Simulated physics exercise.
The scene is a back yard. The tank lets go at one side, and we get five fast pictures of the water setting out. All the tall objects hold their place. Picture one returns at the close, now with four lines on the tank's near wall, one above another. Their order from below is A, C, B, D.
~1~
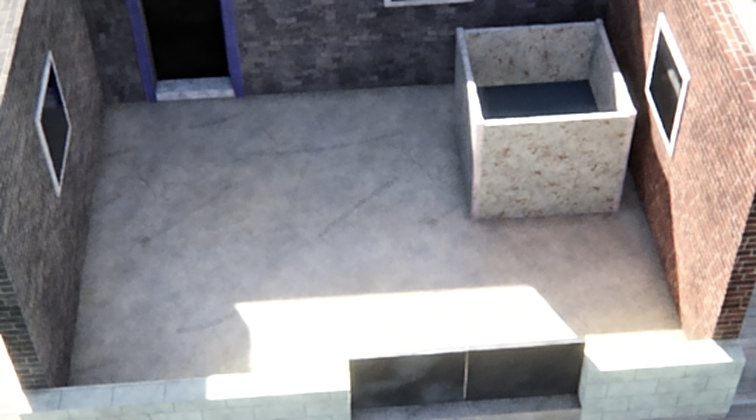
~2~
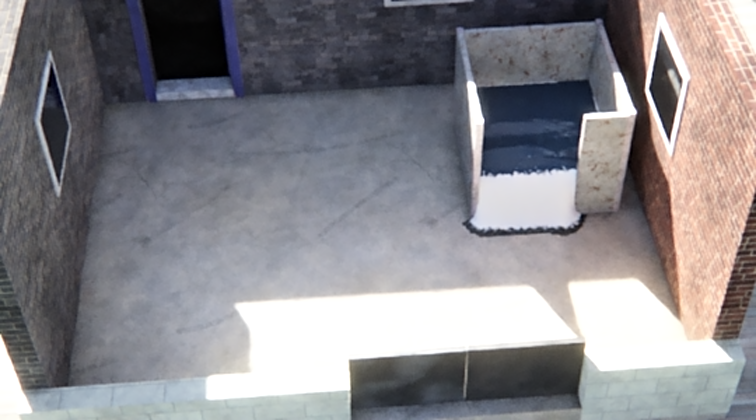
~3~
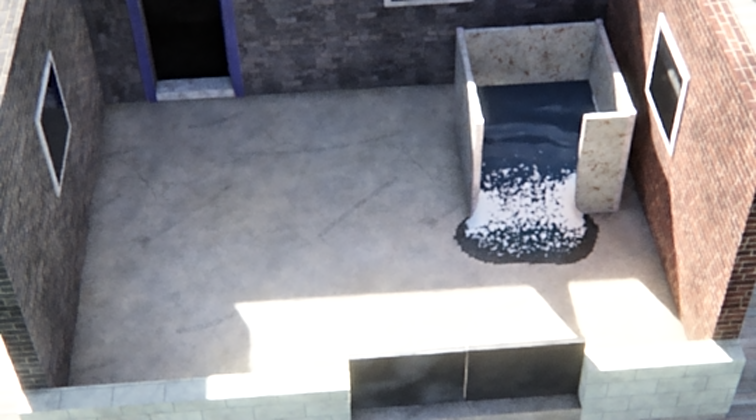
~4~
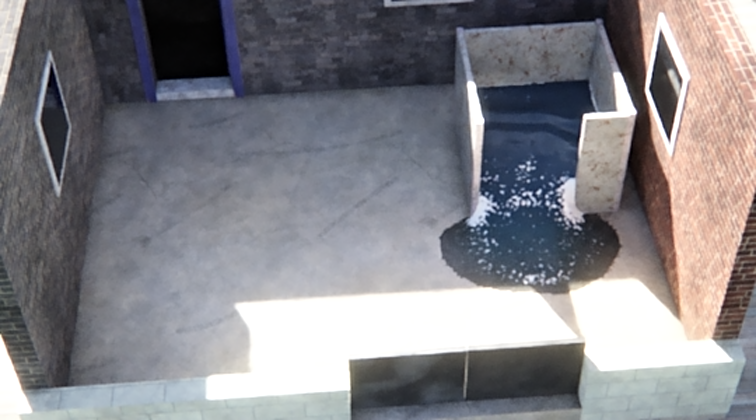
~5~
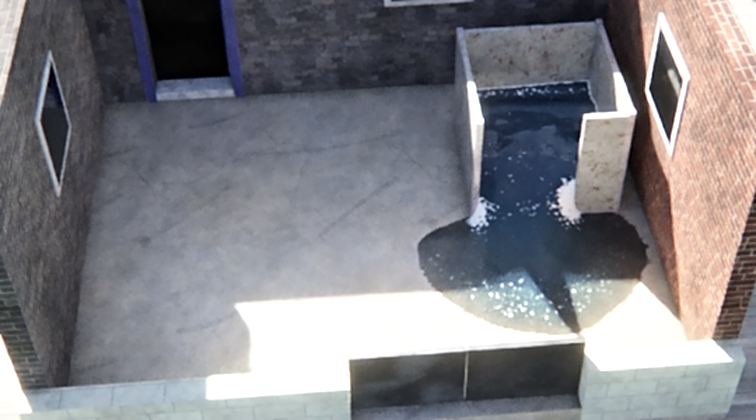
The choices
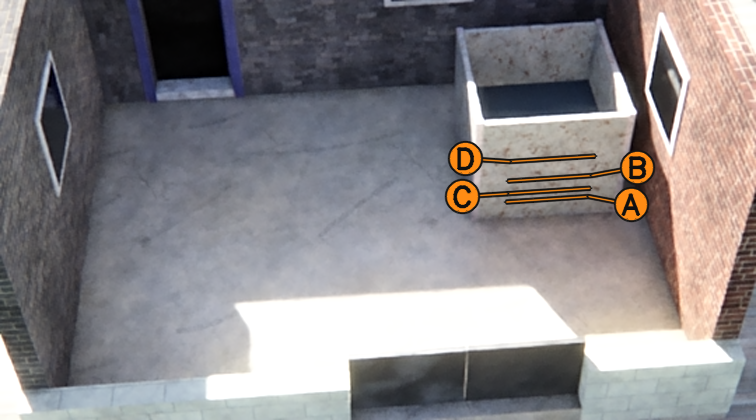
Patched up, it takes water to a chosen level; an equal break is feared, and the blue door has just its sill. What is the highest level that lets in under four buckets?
Use level D.
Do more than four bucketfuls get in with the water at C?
No.
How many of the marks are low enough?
All of the four.
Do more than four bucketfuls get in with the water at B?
No, not at all.
On the marked copy, A at (547, 199); B at (550, 178); C at (548, 191); D at (552, 158); from the bottom up A, C, B, D.
With A, nothing gets over.
With B, nothing gets over.
With C, nothing gets over.
With D, a splash gets over, under a bucket.
